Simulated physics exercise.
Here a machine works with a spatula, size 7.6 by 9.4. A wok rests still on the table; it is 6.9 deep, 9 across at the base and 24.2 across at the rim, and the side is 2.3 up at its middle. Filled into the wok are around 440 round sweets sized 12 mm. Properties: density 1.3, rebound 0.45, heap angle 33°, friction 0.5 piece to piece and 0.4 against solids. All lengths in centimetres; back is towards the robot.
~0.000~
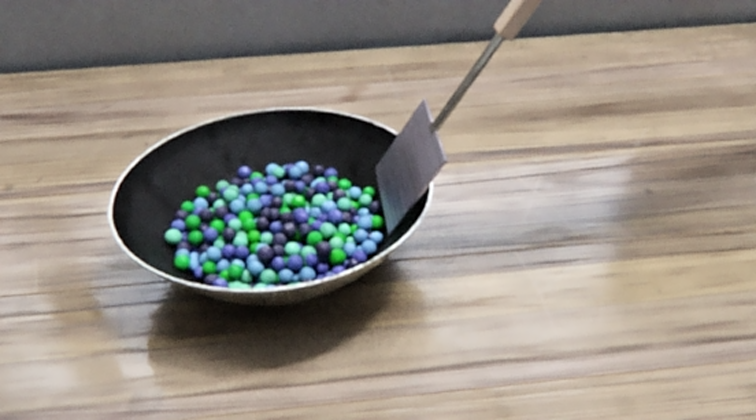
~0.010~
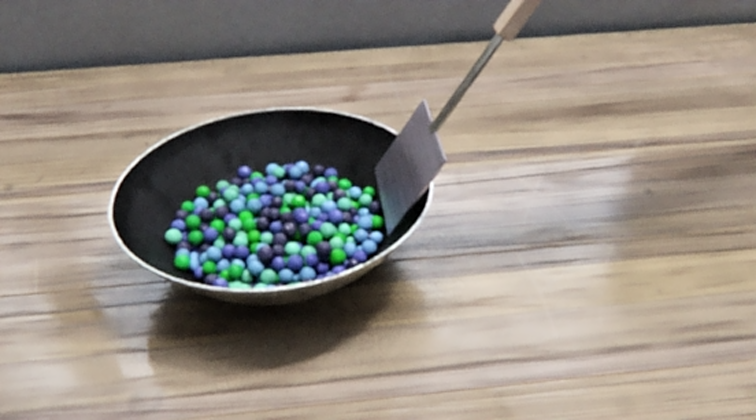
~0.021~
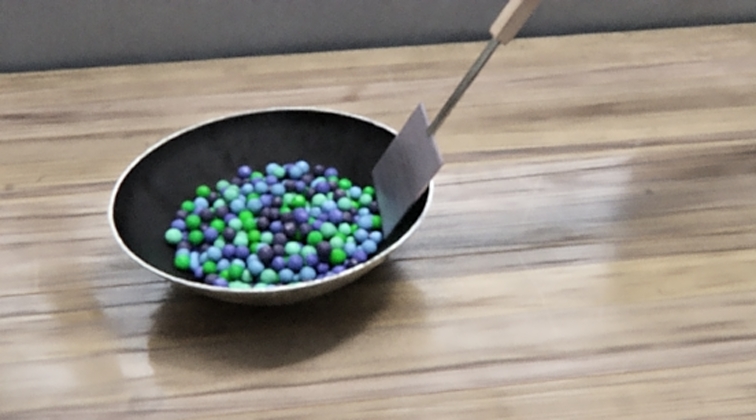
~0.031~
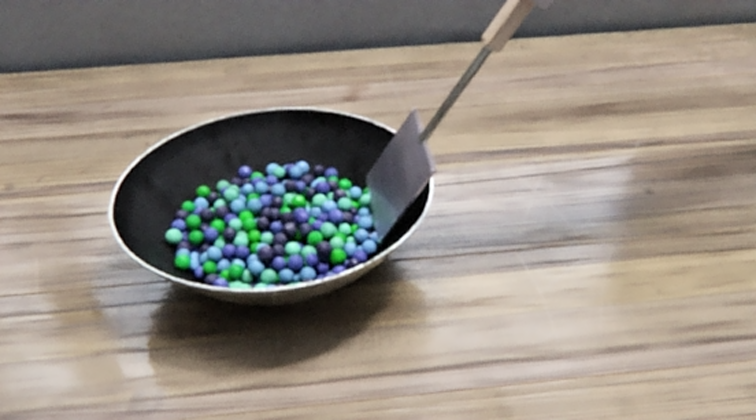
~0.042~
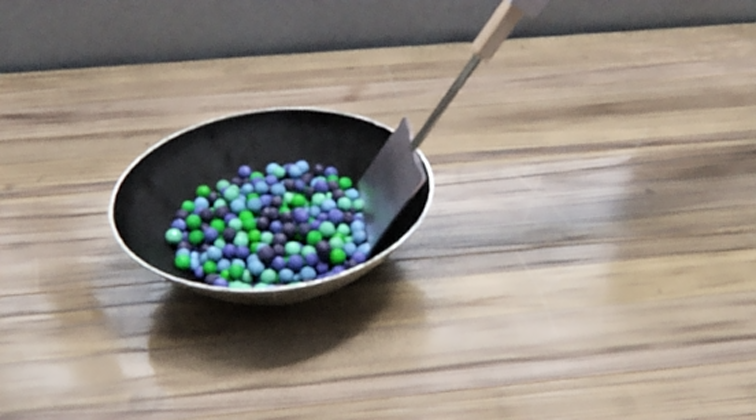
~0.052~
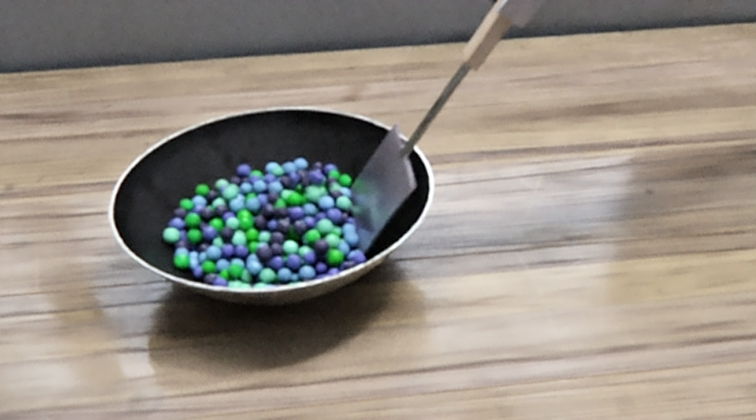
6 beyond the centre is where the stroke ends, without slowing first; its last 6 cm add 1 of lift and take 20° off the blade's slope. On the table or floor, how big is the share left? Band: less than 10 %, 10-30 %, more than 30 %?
10-30 %.
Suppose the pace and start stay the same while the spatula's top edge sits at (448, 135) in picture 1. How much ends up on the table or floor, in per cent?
About 20 per cent.
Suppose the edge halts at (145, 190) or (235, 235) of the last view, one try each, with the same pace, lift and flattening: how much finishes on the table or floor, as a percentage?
Close to 60 and close to 0 per cent, respectively.
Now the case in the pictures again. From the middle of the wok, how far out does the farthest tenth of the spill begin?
Seen from above, roughly 30 cm.
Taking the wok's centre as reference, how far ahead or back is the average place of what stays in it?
It sits near 4.5 centimetres ahead of centre.
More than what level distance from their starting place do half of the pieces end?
Distance: Around 7 cm.
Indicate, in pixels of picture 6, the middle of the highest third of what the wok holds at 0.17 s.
It is centred at roughly (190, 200).
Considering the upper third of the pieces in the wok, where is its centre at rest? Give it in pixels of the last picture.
(167, 202).
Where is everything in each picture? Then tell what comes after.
In the first frame, spatula top edge at (435, 127), sloping 57°; upper third of the load around (278, 216), from x 175 to 375, top at y 170; 438 in the wok.
In the second frame, spatula top edge at (435, 128), sloping 57°; upper third of the load around (278, 216), from x 175 to 375, top at y 170.
In the third frame, spatula top edge at (432, 131), sloping 57°; upper third of the load around (279, 216), from x 175 to 375, top at y 170.
In the fourth frame, spatula top edge at (424, 137), sloping 57°; upper third of the load around (279, 216), from x 175 to 380, top at y 170.
In the fifth frame, spatula top edge at (415, 145), sloping 57°; upper third of the load around (279, 215), from x 175 to 380, top at y 170.
In the sixth frame, spatula top edge at (405, 152), sloping 57°; upper third of the load around (277, 214), from x 170 to 375, top at y 165; 438 in the wok.
By 0.11 s, sloping 57°, highest piece 12 above the table; 438 in the wok.
By 0.17 s, sloping 49°, highest piece 15 above the table; 437 in the wok, 1 on the blade or in flight.
By 0.40 s, sloping 37°, highest piece 9 above the table; 381 in the wok, 44 on the table or floor, 13 on the blade or in flight.
By 1.45 s, sloping 37°, highest piece 9 above the table; 378 in the wok, 60 on the table or floor.
Final count, 378 in the wok, 60 on the table or floor. That is 14 % on the table or floor.
